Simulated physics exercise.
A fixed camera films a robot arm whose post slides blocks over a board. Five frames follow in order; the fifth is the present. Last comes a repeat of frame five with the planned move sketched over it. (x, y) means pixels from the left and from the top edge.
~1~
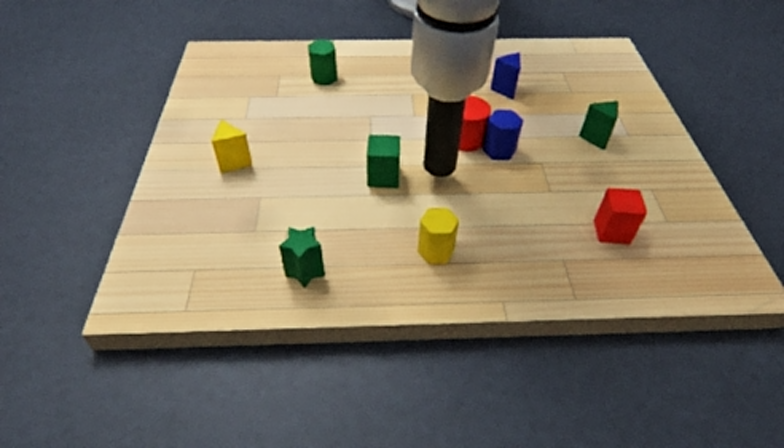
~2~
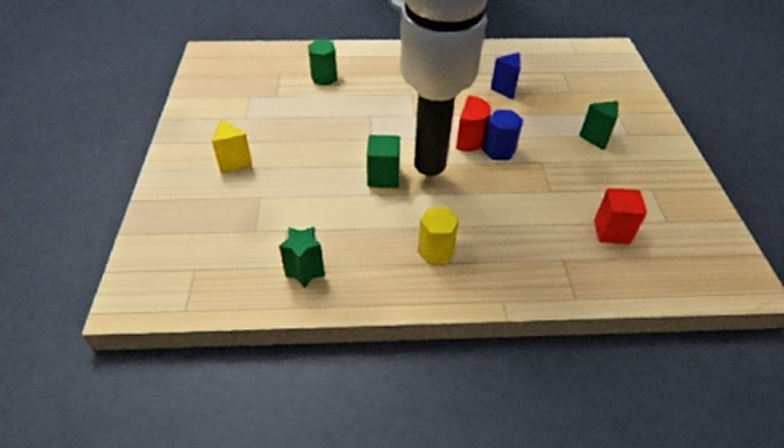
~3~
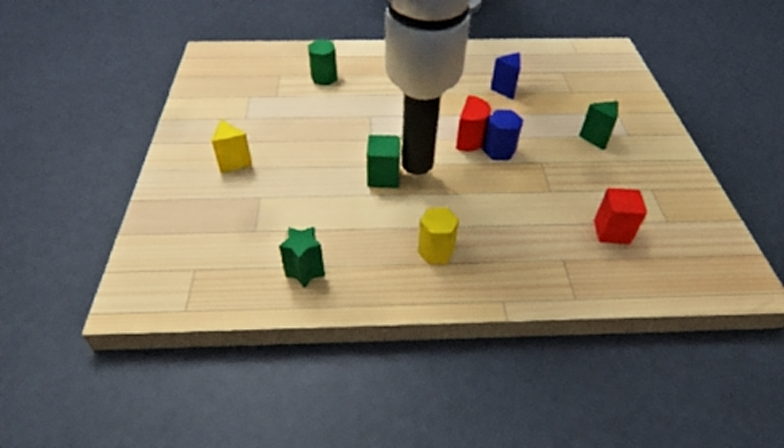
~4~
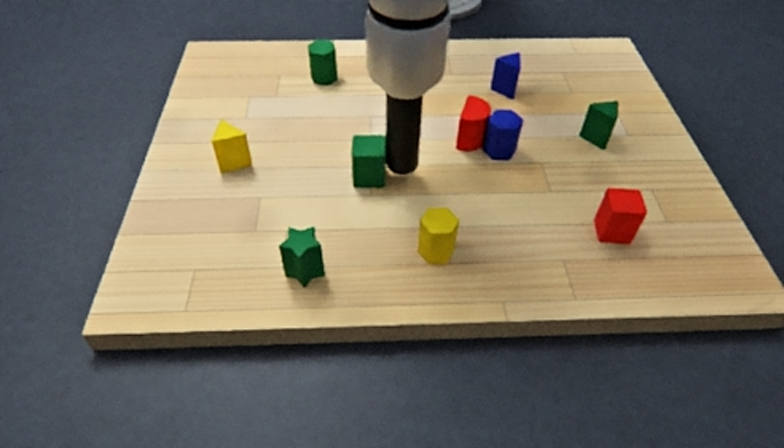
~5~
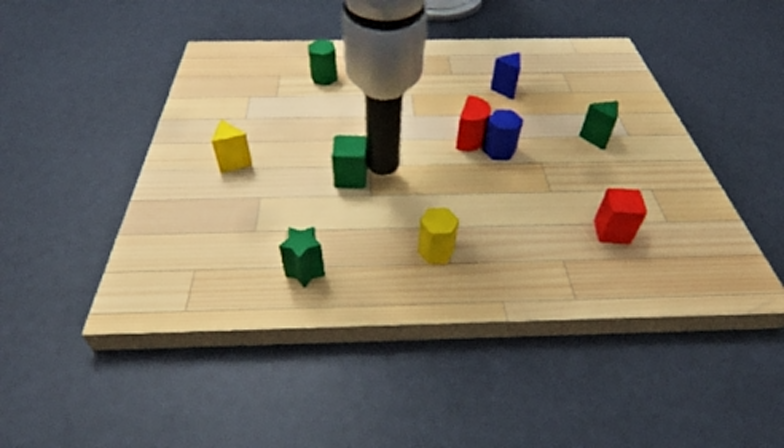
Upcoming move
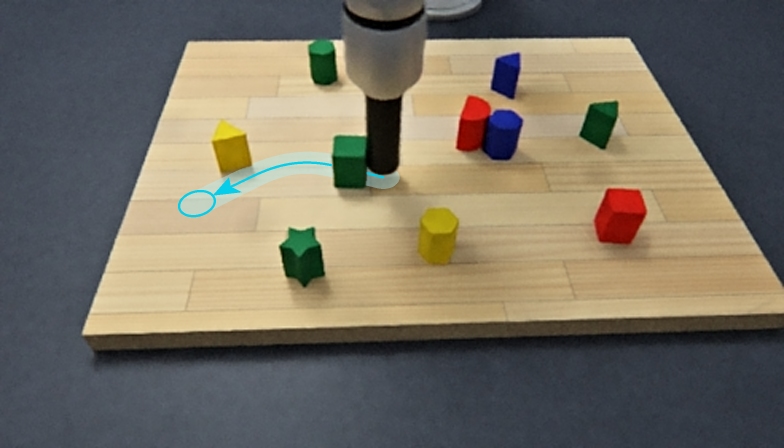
A robot arm with a dark post moves left across a wooden board scattered with red, blue, yellow and green blocks. It closes the gap to the green four-sided block, then pushes it a short way left while the other blocks stay put.
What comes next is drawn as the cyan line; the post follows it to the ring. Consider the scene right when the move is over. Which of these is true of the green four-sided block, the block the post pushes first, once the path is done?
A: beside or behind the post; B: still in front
It's B.
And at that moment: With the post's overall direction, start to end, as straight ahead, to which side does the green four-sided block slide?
The left.
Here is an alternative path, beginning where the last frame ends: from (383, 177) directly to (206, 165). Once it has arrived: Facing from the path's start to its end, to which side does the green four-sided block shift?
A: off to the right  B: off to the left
Letter B.
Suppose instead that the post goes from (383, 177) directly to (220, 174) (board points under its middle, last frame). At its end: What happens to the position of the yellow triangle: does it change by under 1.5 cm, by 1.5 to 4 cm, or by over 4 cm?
Net shift: 1.5 to 4 cm.
The drawn path runs from (383, 177) by way of (321, 163) and (258, 174) to (197, 203).
On the path given first. One third of the way, post at (319, 152); green four-sided block at (285, 142), turned 45° anticlockwise.
Two thirds of the way, post at (255, 162); yellow triangle at (220, 131), turned 15° clockwise; green four-sided block at (221, 159), turned 60° anticlockwise.
At the end, post at (193, 192); yellow triangle at (211, 133), turned 55° clockwise; green four-sided block at (150, 187), turned 45° anticlockwise.
